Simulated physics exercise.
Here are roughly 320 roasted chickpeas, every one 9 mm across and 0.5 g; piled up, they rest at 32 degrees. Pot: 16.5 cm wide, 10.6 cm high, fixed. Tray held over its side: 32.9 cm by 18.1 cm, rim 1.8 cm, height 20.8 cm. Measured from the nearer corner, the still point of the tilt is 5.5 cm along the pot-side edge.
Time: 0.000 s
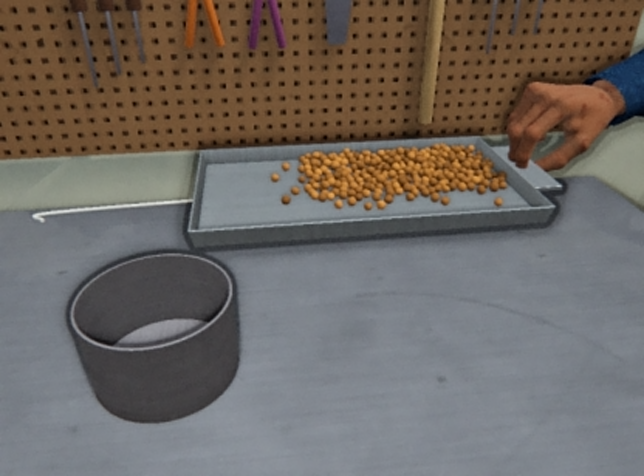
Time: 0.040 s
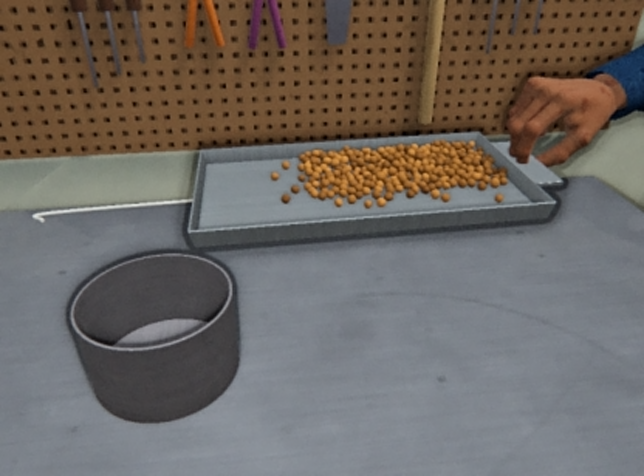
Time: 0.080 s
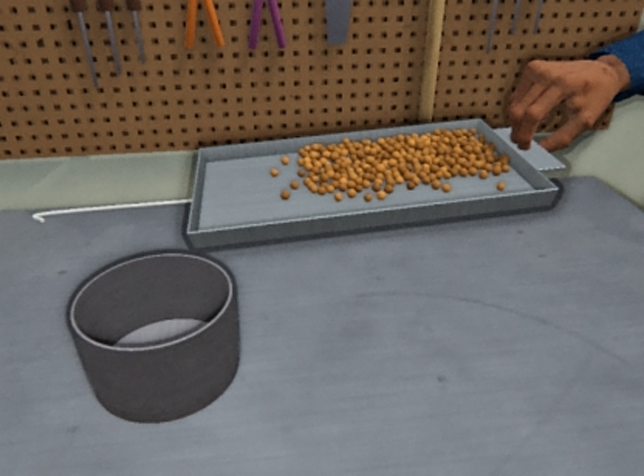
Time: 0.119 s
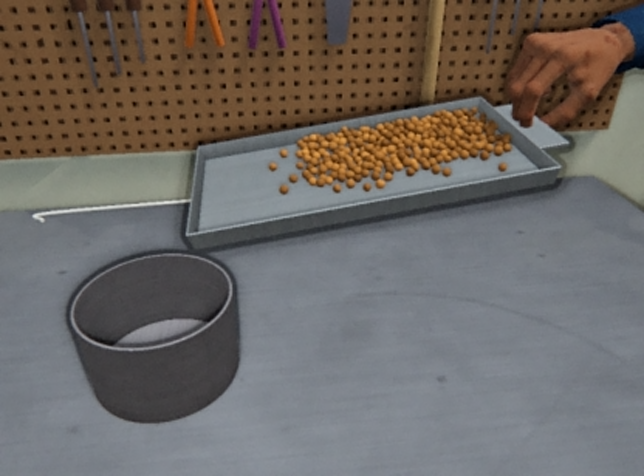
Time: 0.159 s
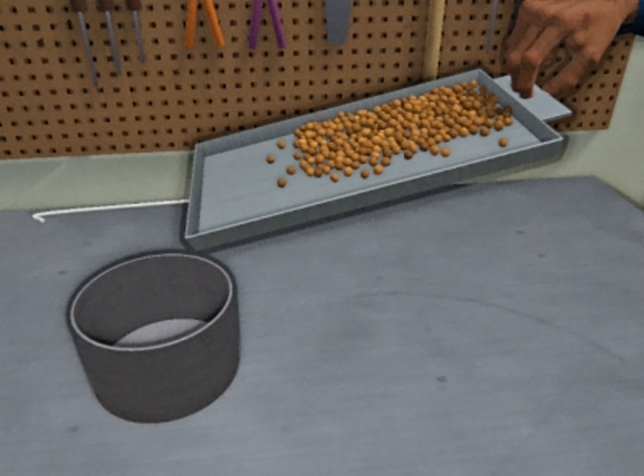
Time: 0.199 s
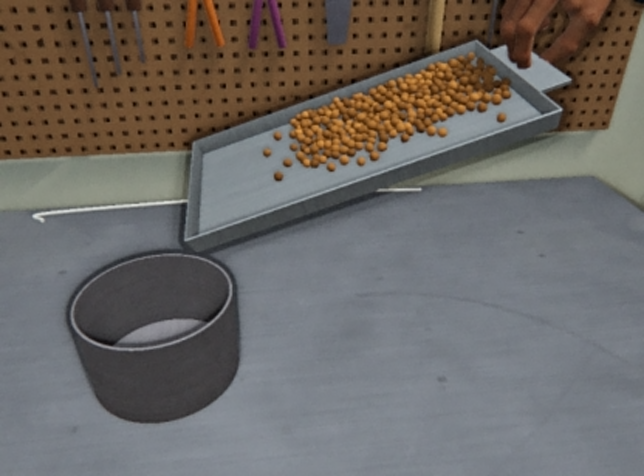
A hand raising the right end of a grey tray of roasted chickpeas, tilting it leftward behind a dark round pot.
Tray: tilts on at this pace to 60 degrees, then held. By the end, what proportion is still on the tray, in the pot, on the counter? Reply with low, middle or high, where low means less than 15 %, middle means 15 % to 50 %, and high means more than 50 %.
My answer: Tray - middle; pot - middle; counter - middle.
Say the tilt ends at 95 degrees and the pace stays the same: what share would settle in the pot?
The pot would get around 65 per cent.
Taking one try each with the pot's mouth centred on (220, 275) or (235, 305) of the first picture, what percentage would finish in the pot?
Try one: ~ 5 %; try two: ~ 5 %.
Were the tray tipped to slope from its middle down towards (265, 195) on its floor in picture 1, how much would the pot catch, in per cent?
Roughly 30 per cent.
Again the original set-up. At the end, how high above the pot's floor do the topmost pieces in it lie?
Around 2.0 cm above the floor.
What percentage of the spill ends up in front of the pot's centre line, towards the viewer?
Some 90 per cent.
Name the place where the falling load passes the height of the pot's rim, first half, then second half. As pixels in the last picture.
(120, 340) or so first, later (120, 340).
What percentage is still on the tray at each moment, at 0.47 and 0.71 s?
First 100, then 55.
Then, at 0.36 s, tilt 41 degrees; the tray holds 100 %, the pot 0 %.
After 0.47 s, tilt 56 degrees; the tray holds 100 %, the pot 0 %.
After 0.71 s, tilt 60 degrees; the tray holds 55 %, the pot 5 %.
In the end, at 1.9 s, tray 35 %, pot 35 %, counter 35 %.
